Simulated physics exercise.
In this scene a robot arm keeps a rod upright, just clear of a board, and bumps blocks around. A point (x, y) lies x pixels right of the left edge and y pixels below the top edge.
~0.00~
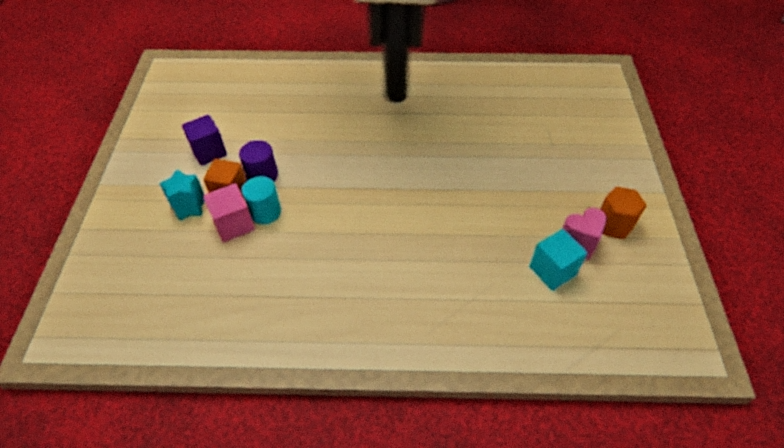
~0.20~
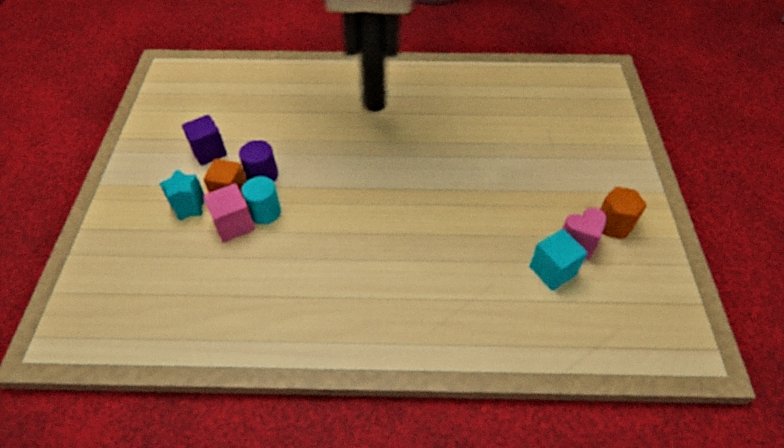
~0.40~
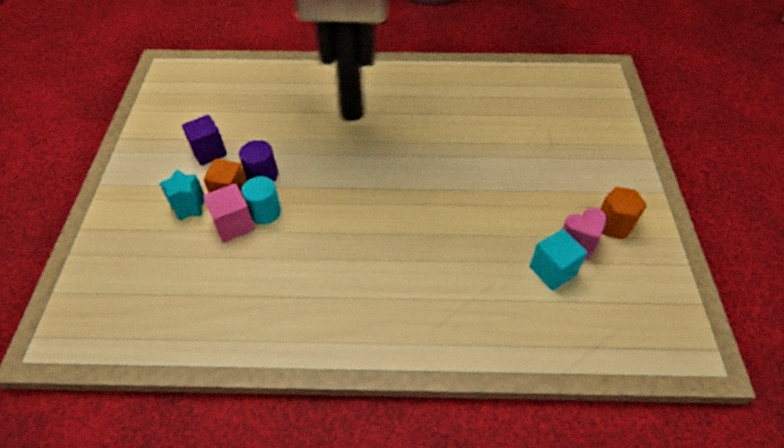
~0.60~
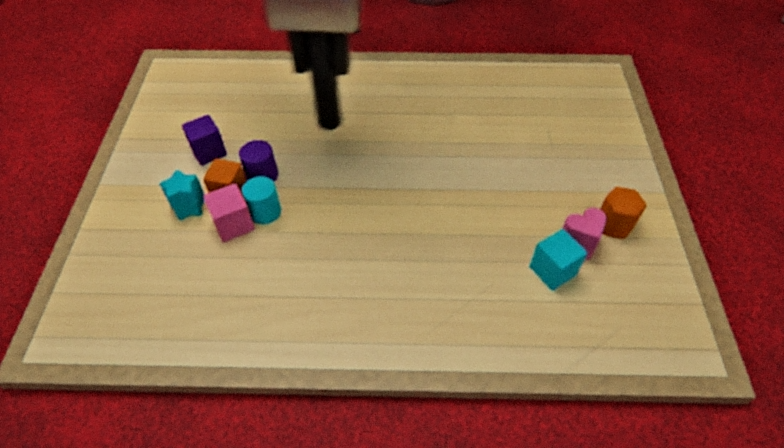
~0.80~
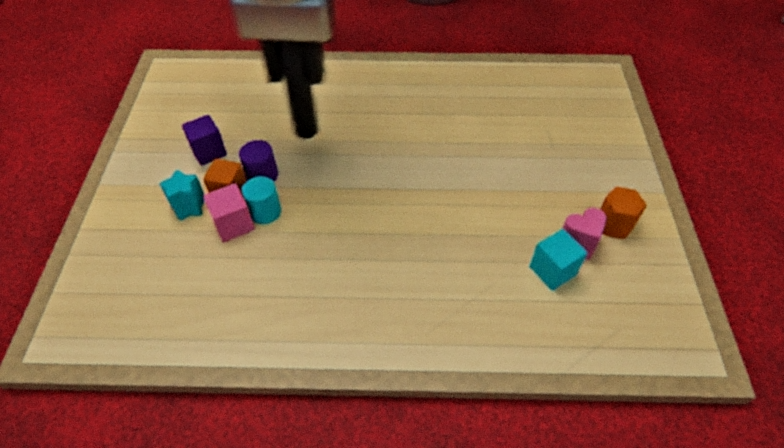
A dark robotic rod moved steadily left and a little nearer over a wooden board, drawing close to a cluster of purple, orange, pink and turquoise blocks, while all the blocks stayed still.
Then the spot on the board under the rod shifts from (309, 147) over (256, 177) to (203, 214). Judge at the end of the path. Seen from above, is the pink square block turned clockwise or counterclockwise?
Overhead view: Anti-clockwise.
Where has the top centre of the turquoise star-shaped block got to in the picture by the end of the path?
Near (154, 191).
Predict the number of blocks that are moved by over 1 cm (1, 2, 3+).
It shifts three blocks or more.
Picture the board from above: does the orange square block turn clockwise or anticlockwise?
Seen from above, clockwise.
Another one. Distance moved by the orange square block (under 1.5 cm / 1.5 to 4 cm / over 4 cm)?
Its displacement is above 4 cm.
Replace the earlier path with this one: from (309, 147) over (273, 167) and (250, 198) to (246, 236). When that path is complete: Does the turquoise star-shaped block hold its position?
It seems not.
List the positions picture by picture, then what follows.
The first frame shows rod tip (396, 95); block tops, turquoise star-shaped block (178, 182); orange square block (222, 170); pink square block (225, 200); purple disc (255, 151).
The second frame shows rod (375, 104); blocks unchanged.
The third frame shows rod (352, 113); blocks unchanged.
The fourth frame shows rod (330, 122); blocks unchanged.
The fifth frame shows rod (306, 131); turquoise star-shaped block (178, 182); orange square block (222, 170); pink square block (225, 200); purple disc (255, 151).
On the path given first. One third of the way, rod (269, 151); orange square block (213, 176), turned 15° clockwise; purple disc (244, 159).
Two thirds of the way, rod (231, 173); turquoise star-shaped block (156, 190), turned 30° clockwise; orange square block (181, 204), turned 65° clockwise; pink square block (219, 216), turned 15° anticlockwise; purple disc (214, 187).
At the end, rod (196, 199); turquoise star-shaped block (154, 191), turned 40° clockwise; orange square block (159, 229), turned 120° clockwise; pink square block (222, 230), turned 25° anticlockwise; purple disc (194, 215).
